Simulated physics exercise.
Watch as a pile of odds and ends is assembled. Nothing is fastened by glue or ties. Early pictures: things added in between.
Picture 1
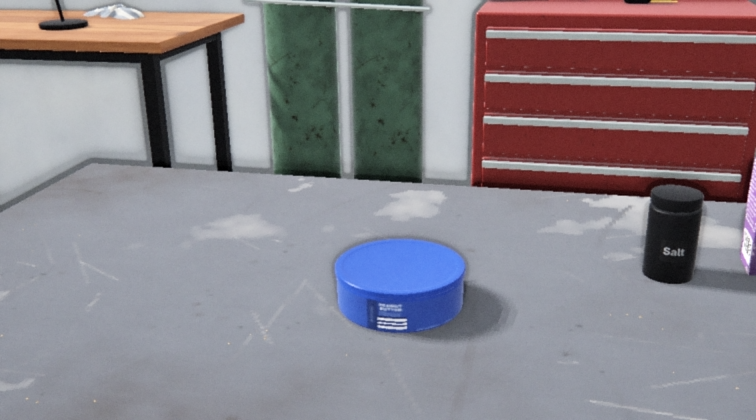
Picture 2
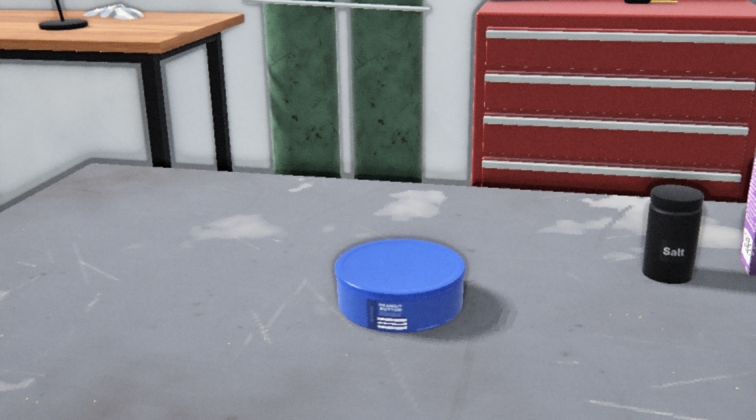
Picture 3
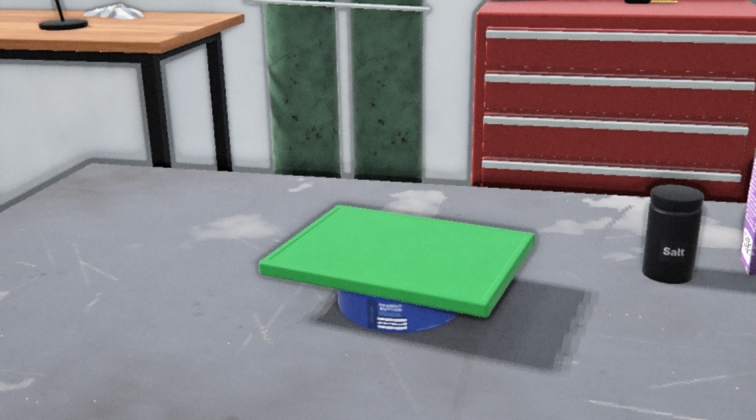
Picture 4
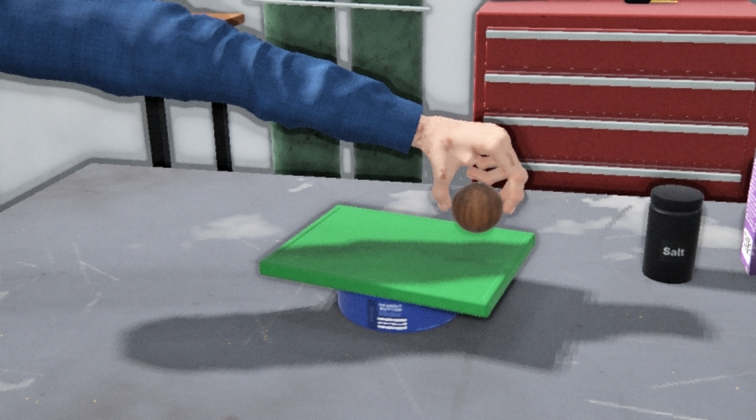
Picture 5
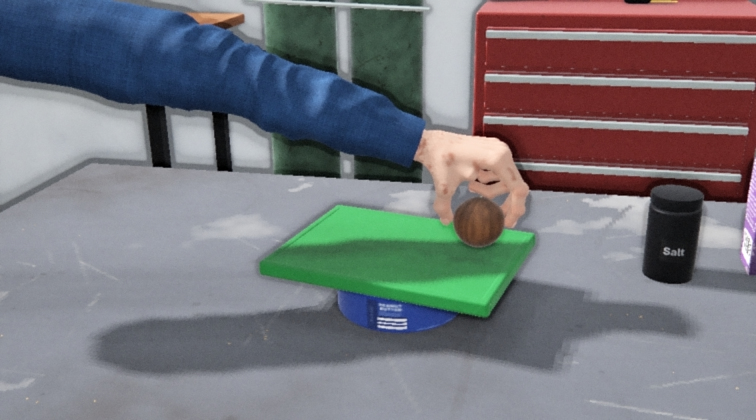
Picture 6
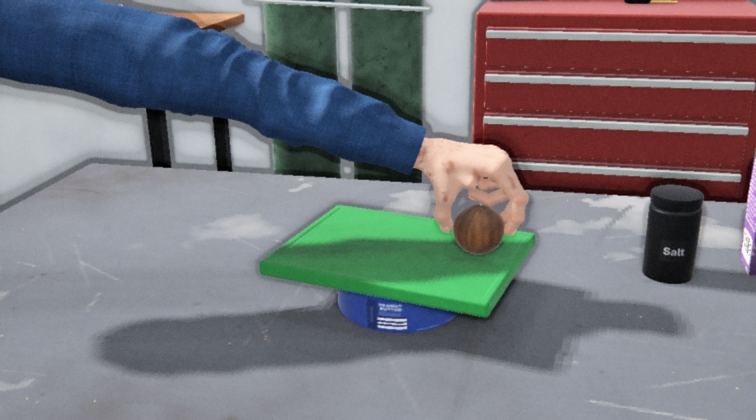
A round blue tub sits at the centre of a scuffed grey tabletop, seen from slightly above in a workshop-like room by a still camera. A black salt shaker stands to the right, with a red drawer cabinet, green curtains and a wooden table behind. A green board appears on top of the tub, then a blue-sleeved arm reaches from the left and lowers a round brown onion onto its right side.
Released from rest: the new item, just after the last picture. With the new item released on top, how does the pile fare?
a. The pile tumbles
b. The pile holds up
b.
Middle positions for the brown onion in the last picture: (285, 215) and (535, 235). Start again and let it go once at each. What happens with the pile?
Well, on the first go it tumbles down, and on the second it tumbles down.
Then, 0.20 s later than the last frame, all is still.
Then, 0.40 s later than the last frame, brown onion resting near (479, 230).
When it is over, all 5 as before. End places, in pixels of the last picture, brown onion near (479, 230). The pile holds.
